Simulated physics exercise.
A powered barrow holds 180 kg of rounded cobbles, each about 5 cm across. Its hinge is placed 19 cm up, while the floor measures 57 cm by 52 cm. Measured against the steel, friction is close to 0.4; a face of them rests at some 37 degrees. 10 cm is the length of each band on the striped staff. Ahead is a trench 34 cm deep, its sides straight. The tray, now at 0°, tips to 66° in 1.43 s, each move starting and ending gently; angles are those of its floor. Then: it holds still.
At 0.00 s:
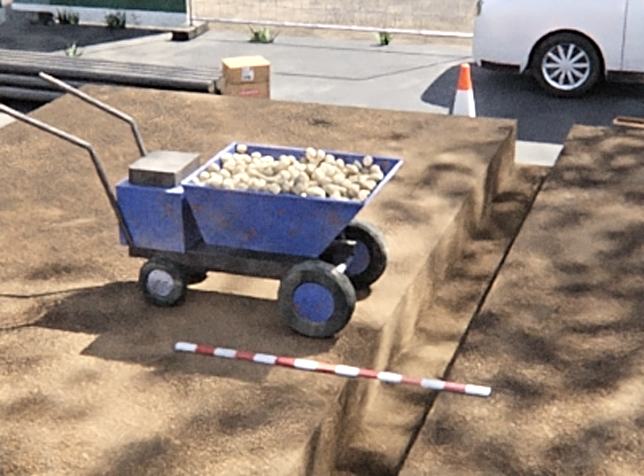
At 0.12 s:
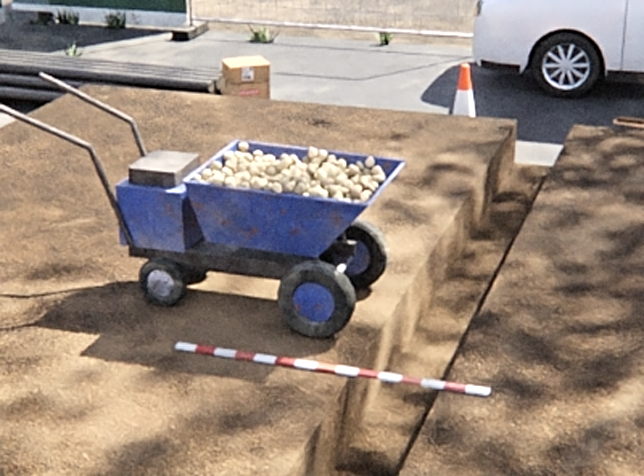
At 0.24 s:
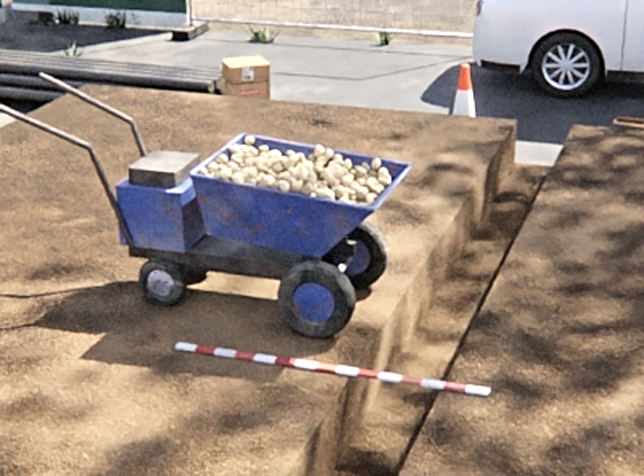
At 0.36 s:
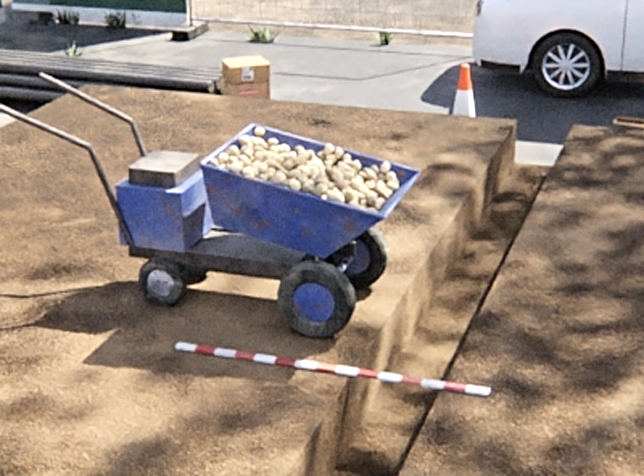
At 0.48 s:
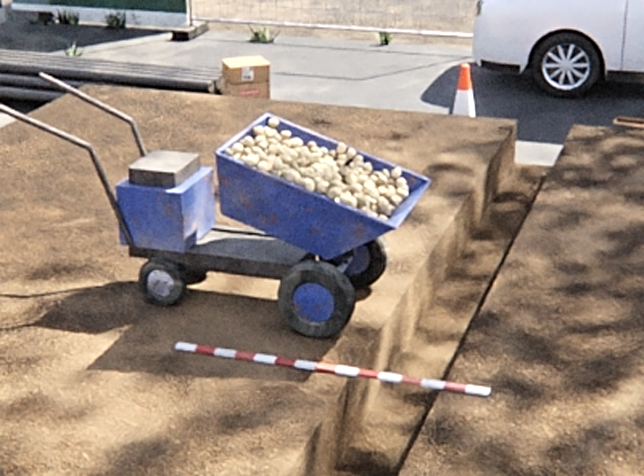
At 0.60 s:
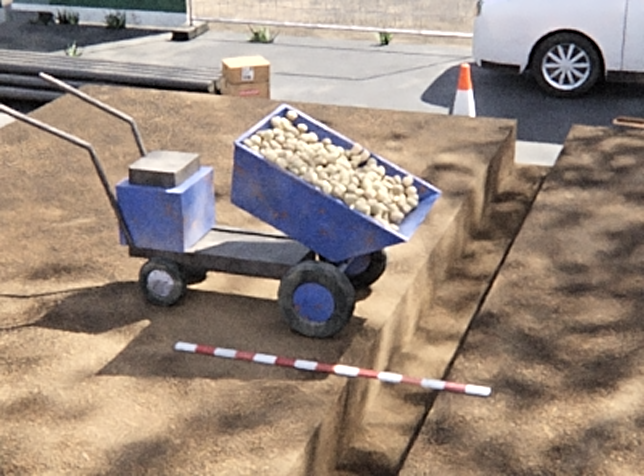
Blue powered barrow standing beside a straight-sided trench, its tray of pale rounded cobbles tilting steadily up toward the right.
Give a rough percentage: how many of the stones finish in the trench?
52 %.
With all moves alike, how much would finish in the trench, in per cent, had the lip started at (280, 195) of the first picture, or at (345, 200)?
First place roughly 100%, second roughly 70%.
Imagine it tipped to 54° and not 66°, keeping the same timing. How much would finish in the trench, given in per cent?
In that case around 30 percent.
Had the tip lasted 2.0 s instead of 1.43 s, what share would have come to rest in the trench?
Estimate: About 55 %.
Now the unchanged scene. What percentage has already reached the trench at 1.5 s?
Some 10 per cent of the load by that point.
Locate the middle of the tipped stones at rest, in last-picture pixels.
The resting stones are centred at roughly (465, 353).
After 1.1 s the floor is at 56°; 99 % in the tray, 1 % in the trench; the foremost stones are at (450, 277).
After 1.5 s the floor is at 66°; 63 % in the tray, 9 % in the trench, 28 % past the trench; the foremost stones are at (559, 338).
After 1.9 s the floor is at 66°; 33 % in the tray, 19 % in the trench, 48 % past the trench; the foremost stones are at (644, 358).
After 3.8 s the floor is at 66°; 0 % in the tray, 52 % in the trench, 48 % past the trench; the foremost stones are past the picture's edge.
